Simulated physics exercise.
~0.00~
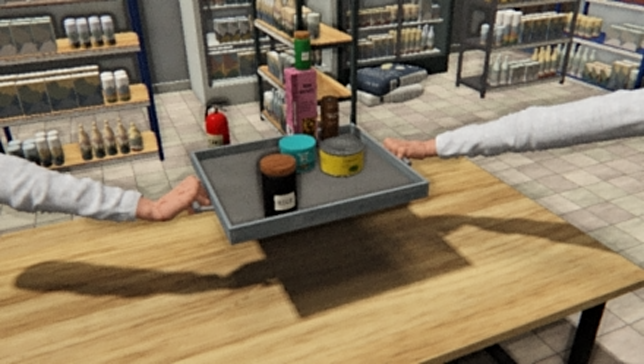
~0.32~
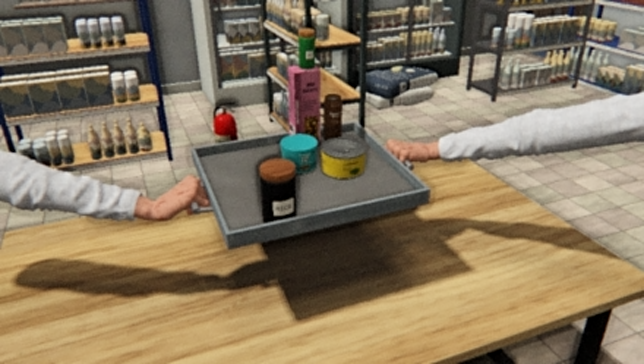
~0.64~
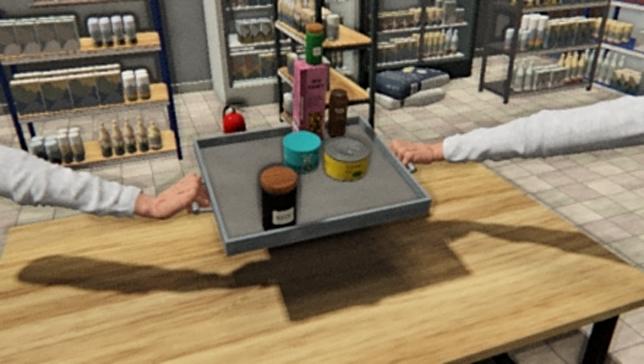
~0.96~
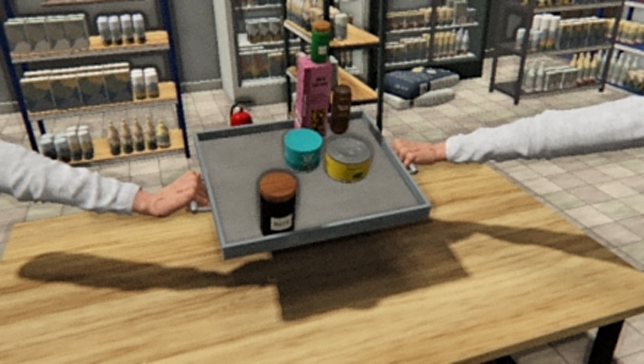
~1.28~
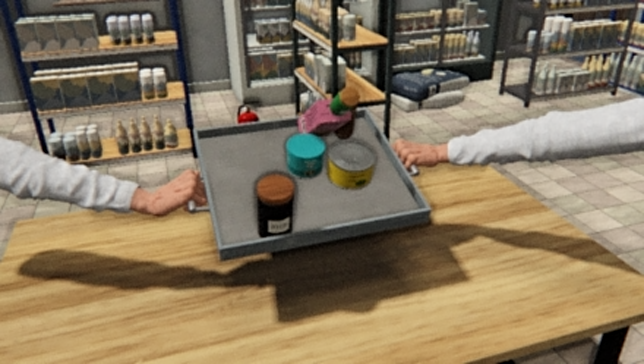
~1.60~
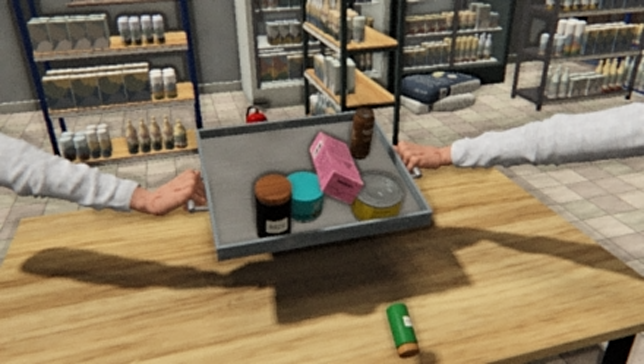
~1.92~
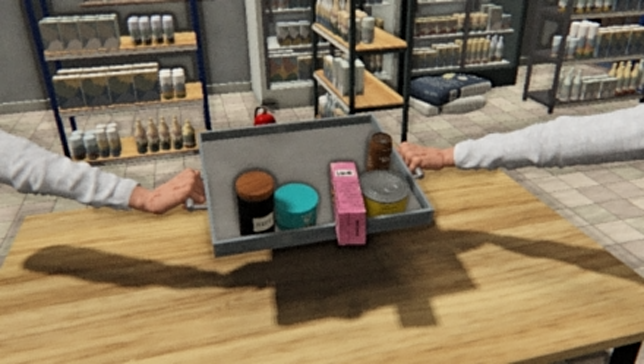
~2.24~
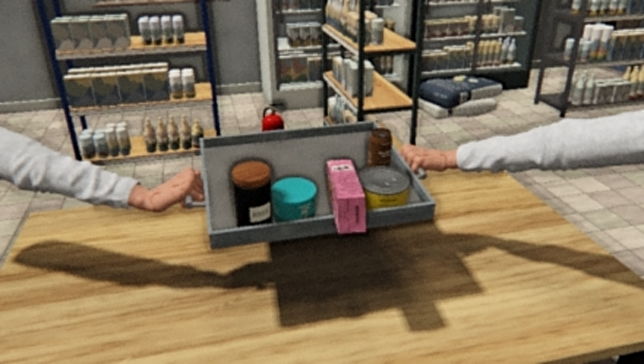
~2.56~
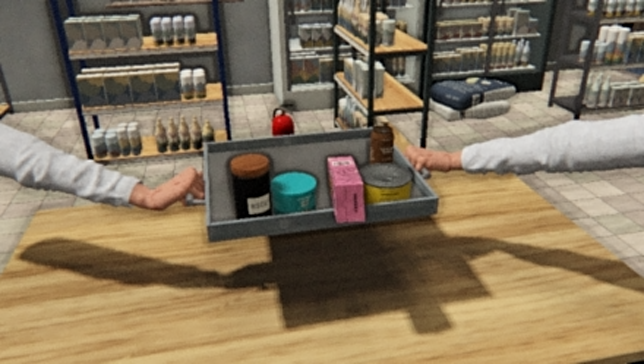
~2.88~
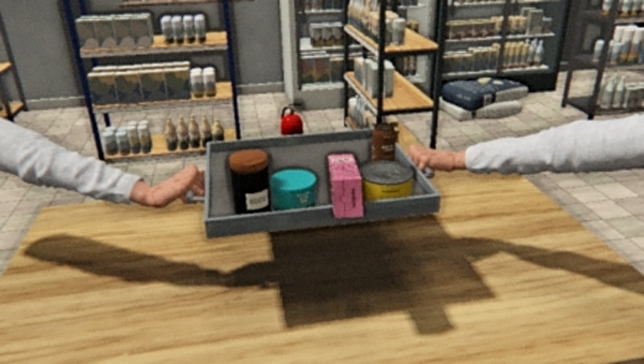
Two hands tip a tray toward the viewer, toppling a pink carton, then level it.
